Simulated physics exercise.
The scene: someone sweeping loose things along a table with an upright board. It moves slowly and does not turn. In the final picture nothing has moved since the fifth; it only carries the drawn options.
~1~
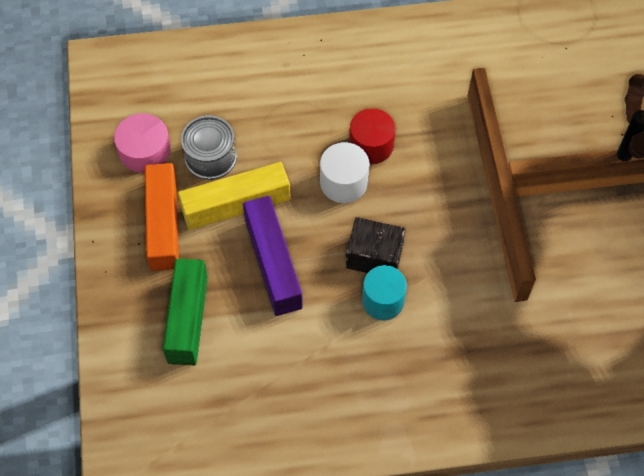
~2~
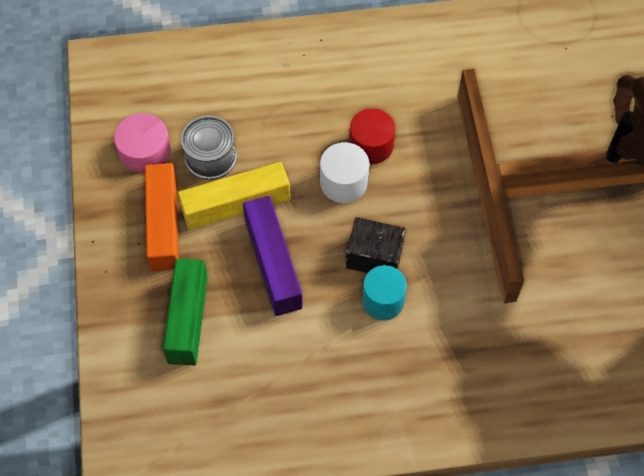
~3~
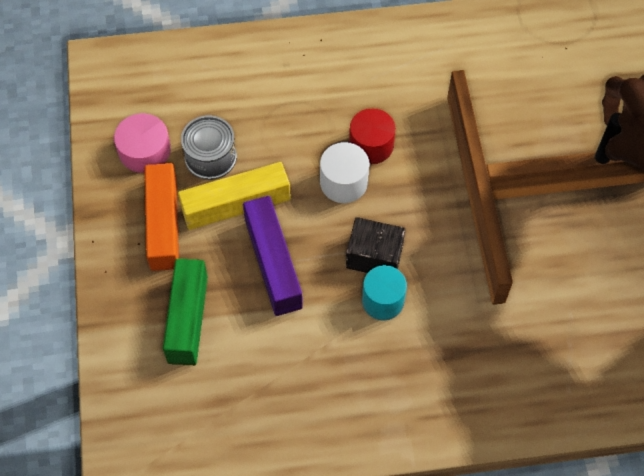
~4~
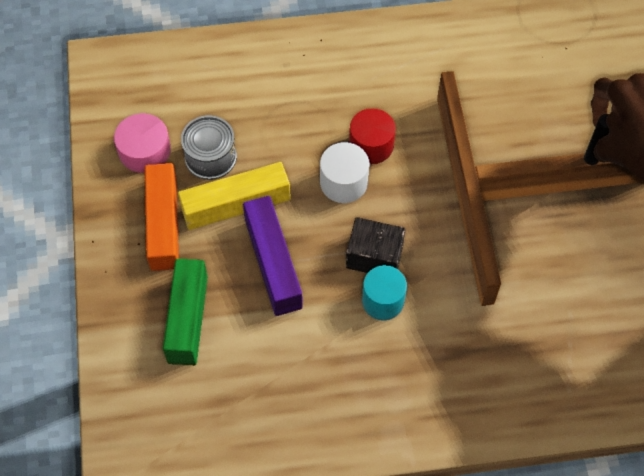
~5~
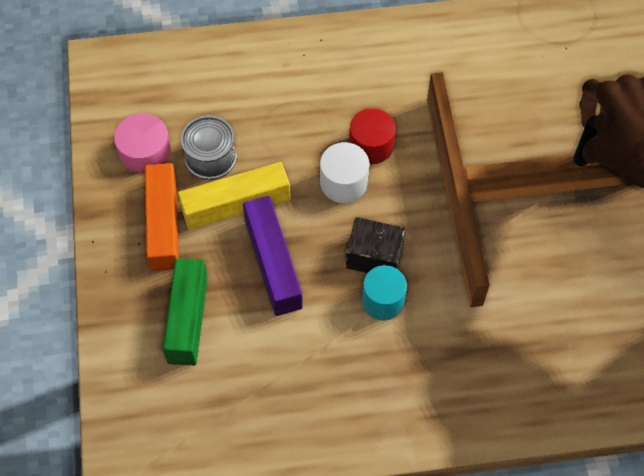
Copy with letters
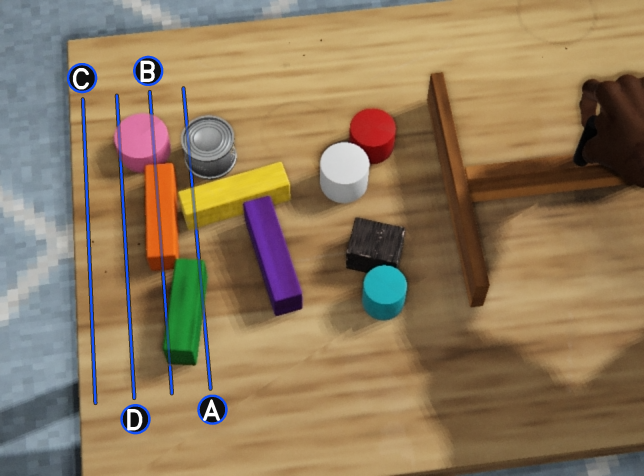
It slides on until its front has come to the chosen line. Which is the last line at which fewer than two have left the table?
At A, and not beyond.
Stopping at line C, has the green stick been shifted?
Yes.
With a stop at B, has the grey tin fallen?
No.
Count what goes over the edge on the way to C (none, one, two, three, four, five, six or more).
In all, six or more.
On the marked copy, A at (196, 228); B at (160, 232); C at (89, 241); D at (125, 236).
Following A. Soon after the start, board (366, 184); turquoise tin (352, 297); red tin (324, 137).
Later, board (271, 195); orange stick (97, 233); pink tin (135, 143).
In the end, board (198, 204); orange stick over the edge; pink tin (81, 133); one fallen.
As for the rest, B drops four; C drops ten; D drops six.
